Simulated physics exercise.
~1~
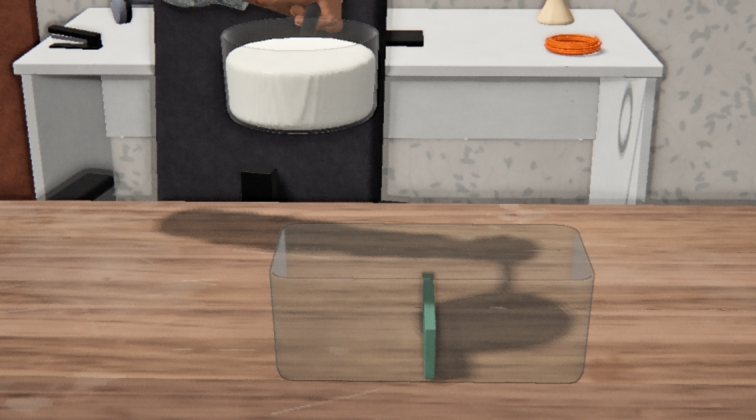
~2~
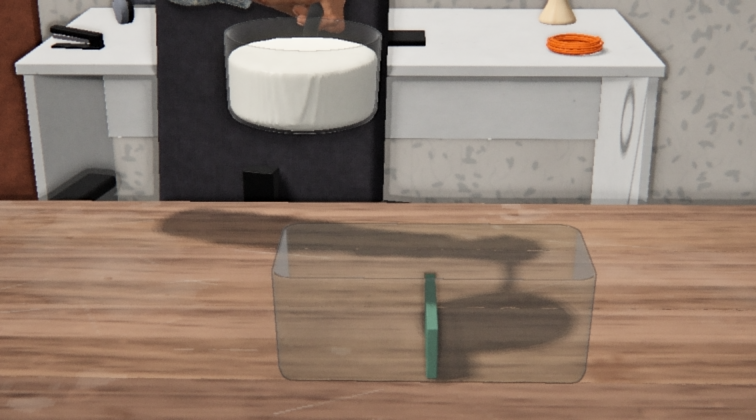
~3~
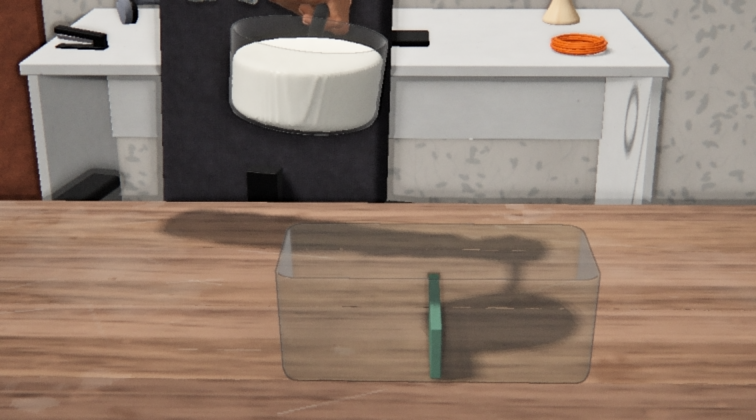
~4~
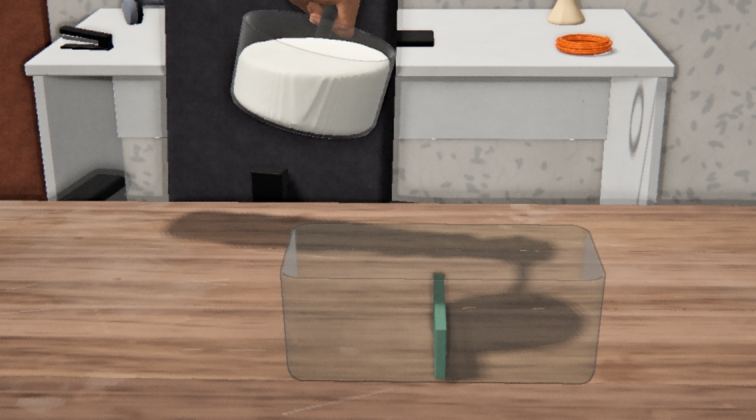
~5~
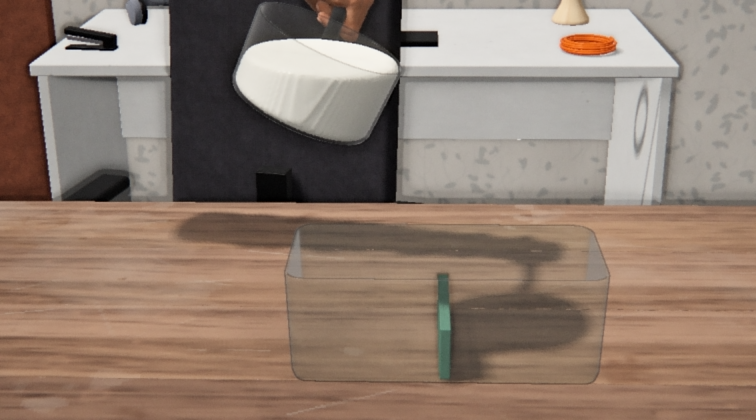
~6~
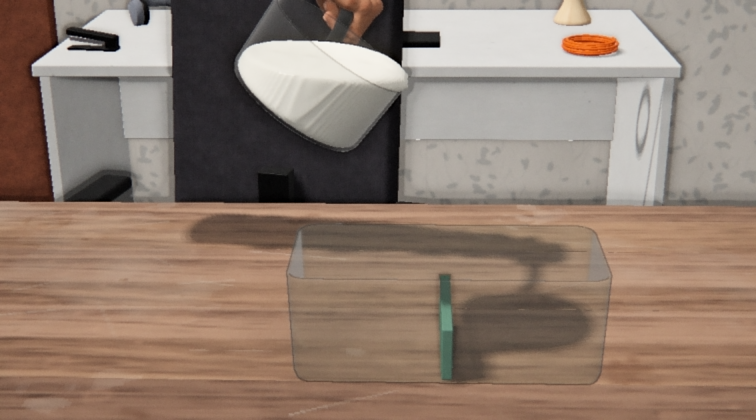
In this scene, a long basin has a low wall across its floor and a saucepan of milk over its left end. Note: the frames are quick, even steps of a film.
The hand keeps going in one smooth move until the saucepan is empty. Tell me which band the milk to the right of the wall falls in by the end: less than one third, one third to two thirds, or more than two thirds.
It falls in the one third to two thirds band.
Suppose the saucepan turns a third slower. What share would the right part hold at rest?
About 60 per cent.
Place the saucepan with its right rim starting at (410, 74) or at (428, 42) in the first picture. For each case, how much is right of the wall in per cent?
Close to 55 in a hundred, then close to 75 in a hundred.
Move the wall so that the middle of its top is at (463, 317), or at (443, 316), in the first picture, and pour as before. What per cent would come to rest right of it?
In order, 20 and 35 in a hundred.
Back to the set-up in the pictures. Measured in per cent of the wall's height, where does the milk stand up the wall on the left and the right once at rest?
Left near 40; right near 30.
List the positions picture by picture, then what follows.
In the first frame, tilt 0°; pouring edge (377, 36); surface from (227, 53) to (375, 54); the long basin's rim runs from (277, 251) to (585, 253); the wall's top is at (429, 301).
In the second frame, tilt 2°; pouring edge (380, 38); surface from (230, 52) to (377, 54).
In the third frame, tilt 6°; pouring edge (386, 45); surface from (235, 52) to (382, 57).
In the fourth frame, tilt 15°; pouring edge (394, 56); surface from (241, 52) to (390, 60).
In the fifth frame, tilt 25°; pouring edge (400, 71); surface from (243, 53) to (400, 64).
In the sixth frame, tilt 37°; pouring edge (401, 89); surface from (242, 50) to (391, 74); 3 per cent is over the edge.
A moment on, the tilt is 105° and 24 per cent is still to pour, 2 is left of the wall and 16 right of it.
Next, the tilt is 112° and 4 per cent is still to pour, 40 is left of the wall and 47 right of it.
Then the tilt is 112° and 0 per cent is still to pour, 45 is left of the wall and 41 right of it.
Later the tilt is 112° and 0 per cent is still to pour, 52 is left of the wall and 43 right of it.
In the end 52 per cent lies left of the wall, 43 right of it and 5 outside.
